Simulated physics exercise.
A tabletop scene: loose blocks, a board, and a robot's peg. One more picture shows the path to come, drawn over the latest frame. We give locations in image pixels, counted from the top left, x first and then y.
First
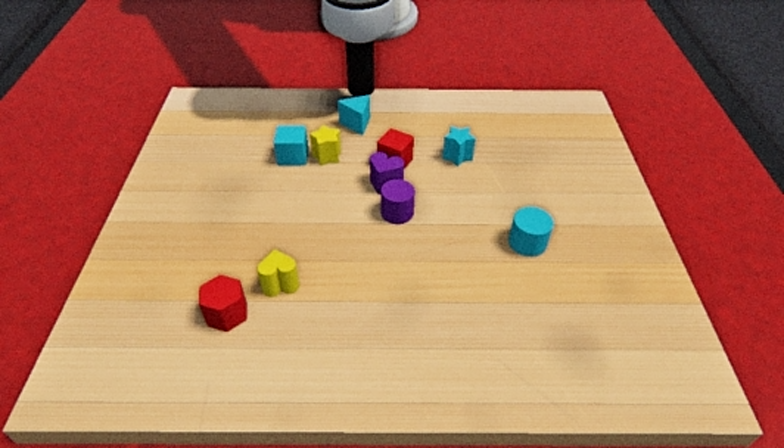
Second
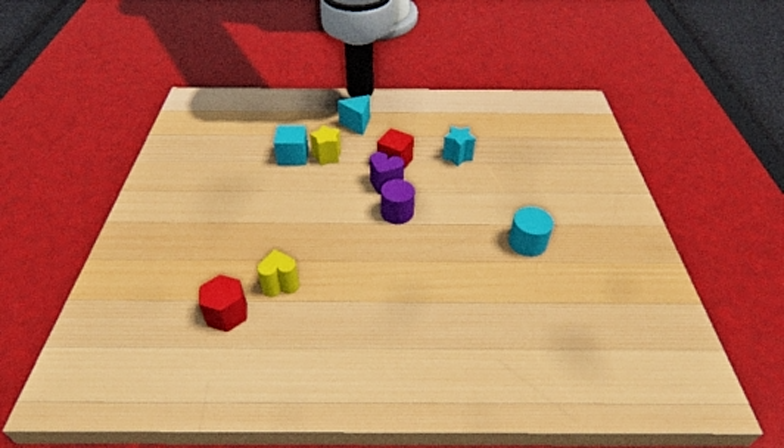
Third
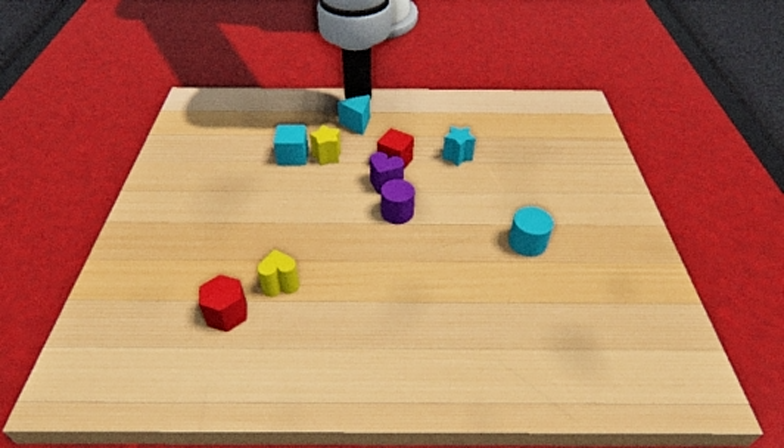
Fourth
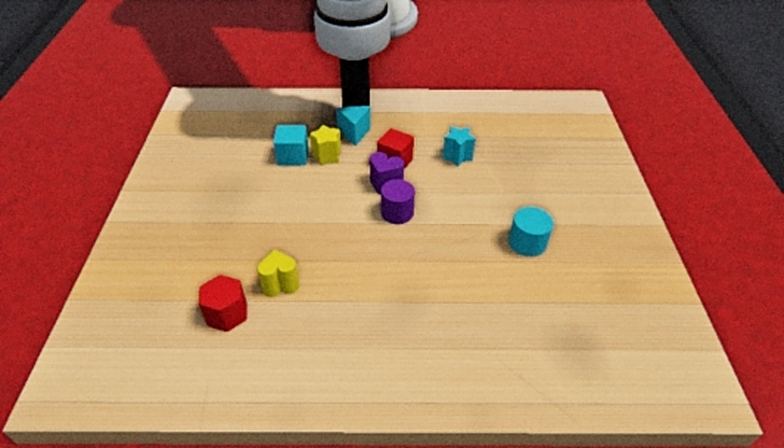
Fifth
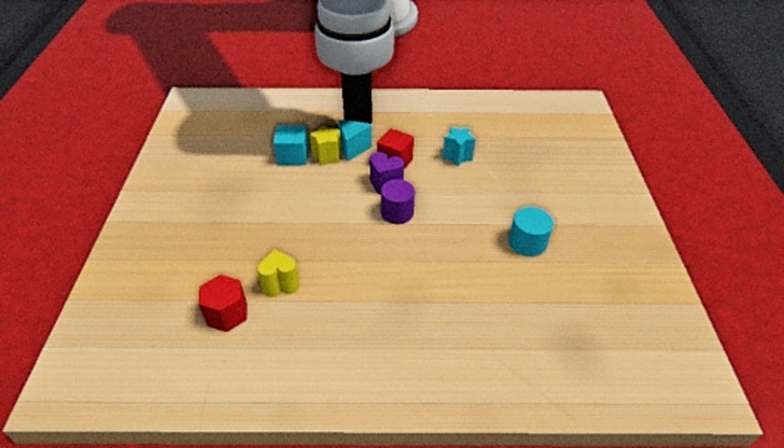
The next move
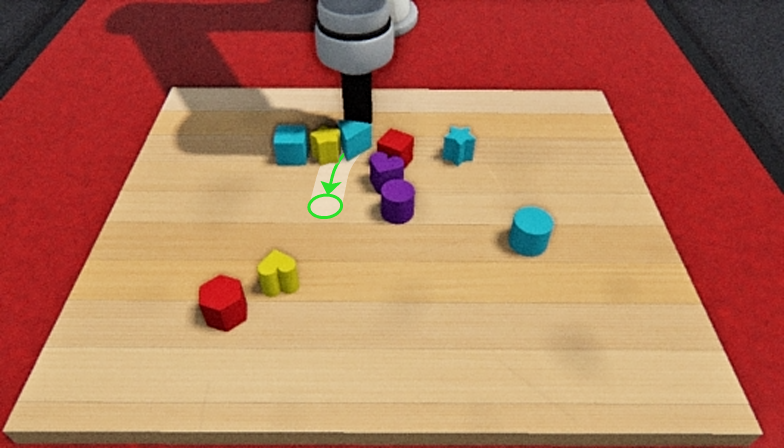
On a wooden tabletop, a robot's peg pushes a turquoise triangle toward the viewer among loose blocks.
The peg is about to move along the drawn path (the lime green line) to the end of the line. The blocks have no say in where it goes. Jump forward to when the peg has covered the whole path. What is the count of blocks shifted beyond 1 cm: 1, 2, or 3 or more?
Number moved: 2.
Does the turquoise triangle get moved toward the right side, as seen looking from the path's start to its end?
Going by the path, no.
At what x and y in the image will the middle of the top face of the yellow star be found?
Located at (298, 160).
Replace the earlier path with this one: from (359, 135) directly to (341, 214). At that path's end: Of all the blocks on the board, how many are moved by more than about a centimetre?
The number of blocks that move over 1 cm is two.
Path on the board, from (359, 135) over (336, 167) to (325, 206).
The first path, step by step. One third of the way, peg (342, 144); yellow star (315, 144), turned 60° clockwise; turquoise triangle (343, 150).
Two thirds of the way, peg (330, 169); yellow star (298, 158); turquoise triangle (340, 174), turned 50° anticlockwise.
At the end, peg (324, 194); turquoise square piece in place; yellow star (298, 160), turned 140° clockwise; turquoise triangle (344, 197), turned 70° anticlockwise.
